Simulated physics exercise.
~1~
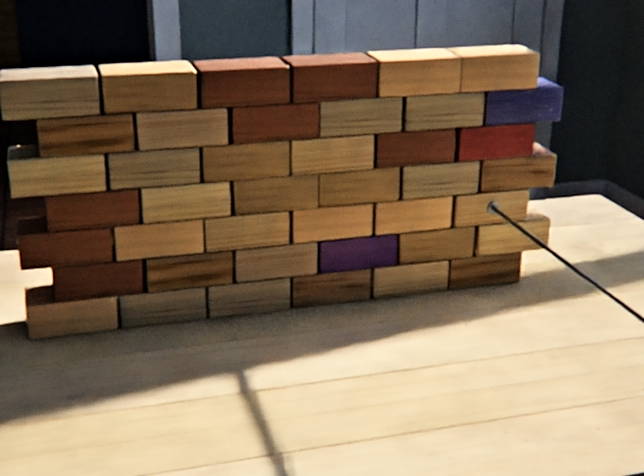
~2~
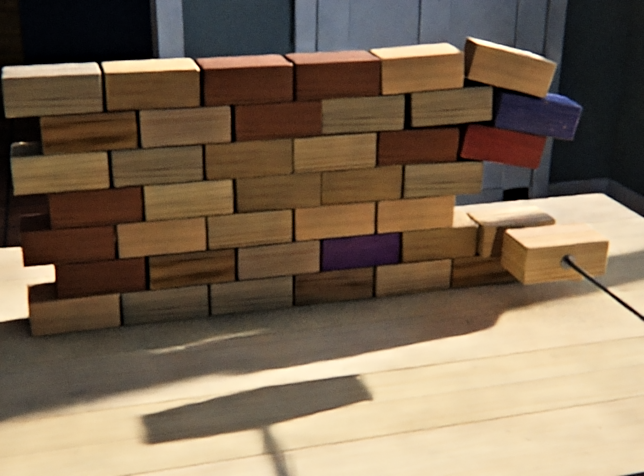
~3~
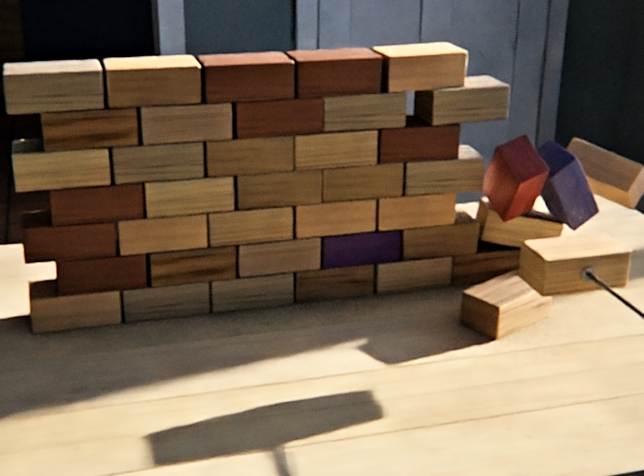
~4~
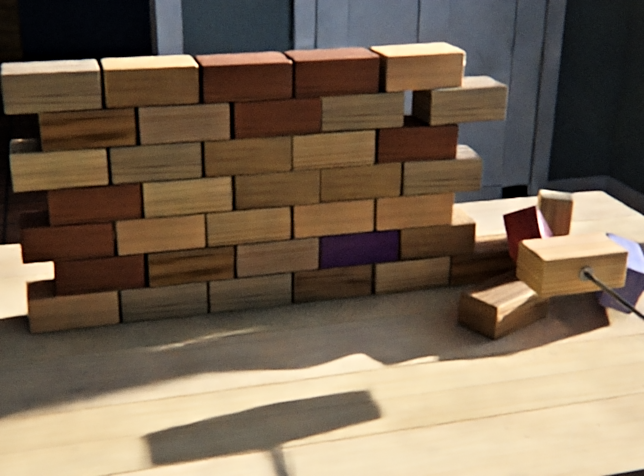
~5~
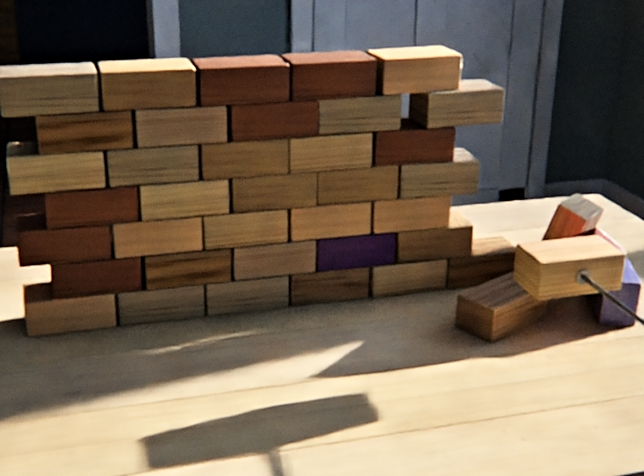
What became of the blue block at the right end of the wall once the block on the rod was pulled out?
The blue block tipped over and fell, and it ended up down on the table to the right of the wall, partly behind the pulled block.
